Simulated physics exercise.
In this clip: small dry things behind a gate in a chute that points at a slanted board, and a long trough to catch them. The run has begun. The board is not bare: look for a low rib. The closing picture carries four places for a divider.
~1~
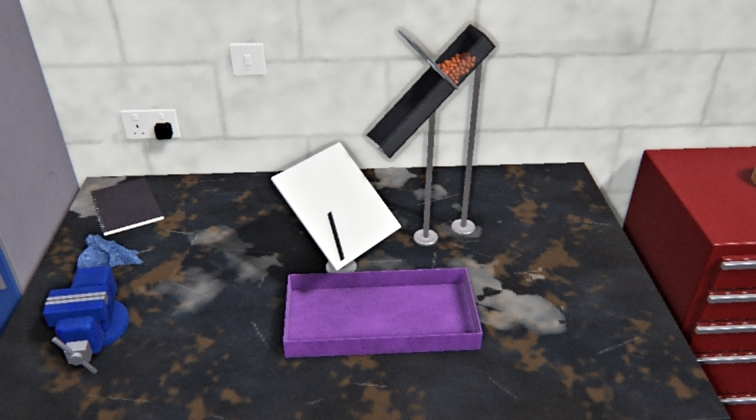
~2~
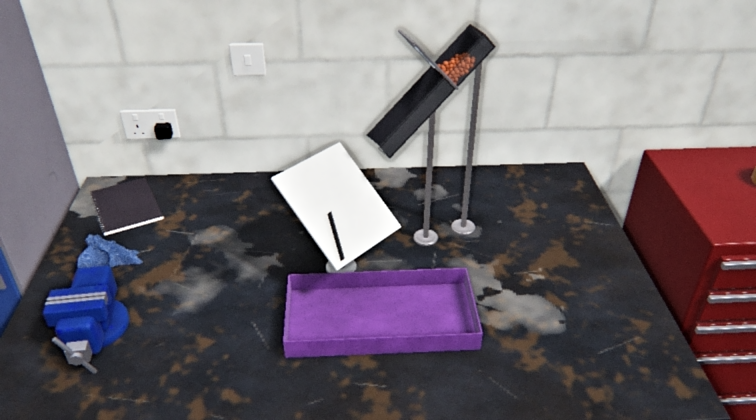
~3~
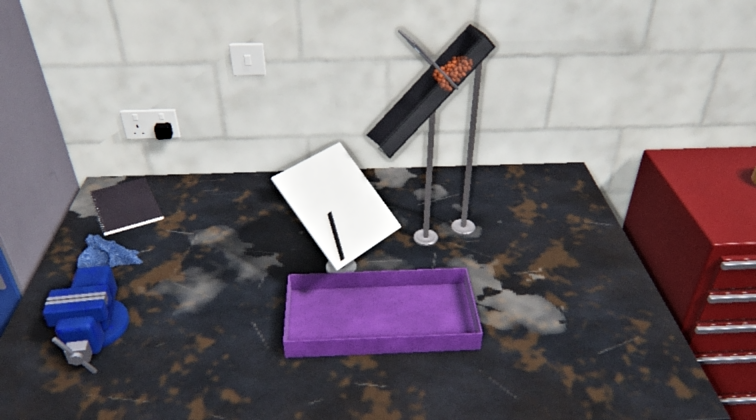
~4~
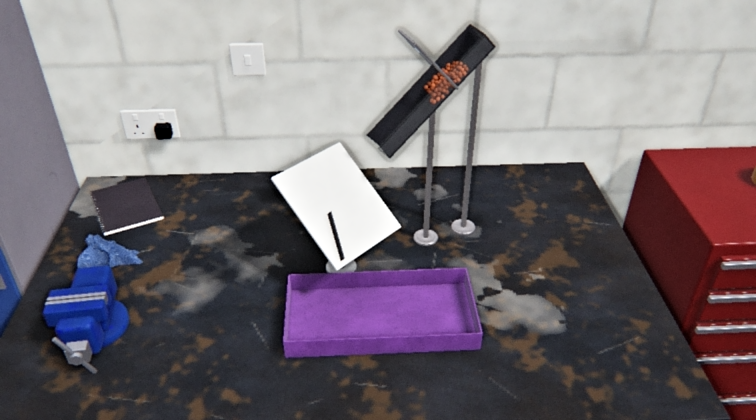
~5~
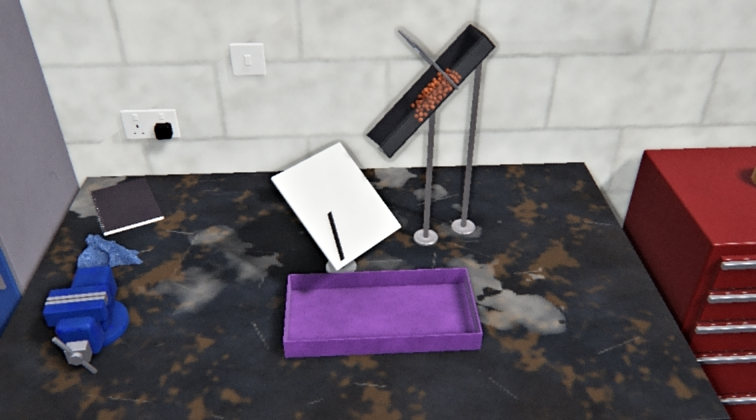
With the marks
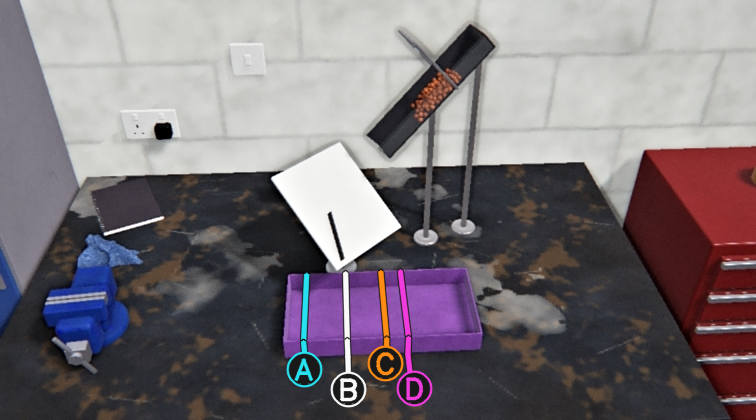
Clay pellets sliding down a steep dark chute past a raised gate, above a tilted white board and an empty purple trough.
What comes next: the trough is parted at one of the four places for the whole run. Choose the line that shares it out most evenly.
Best: C.
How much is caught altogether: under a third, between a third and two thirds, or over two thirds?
Over two thirds.
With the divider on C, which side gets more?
The left side.
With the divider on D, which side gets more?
The left side.
On the marked copy, line A crosses the front rim at (303, 341); line B crosses the front rim at (347, 339); line C crosses the front rim at (386, 337); line D crosses the front rim at (408, 336).
For line A, of what is caught, none on the left of the divider, all on the right.
For line B, of what is caught, none on the left of the divider, all on the right.
For line C, of what is caught, about two thirds on the left of the divider, about a third on the right.
For line D, of what is caught, most on the left of the divider, a small part on the right.
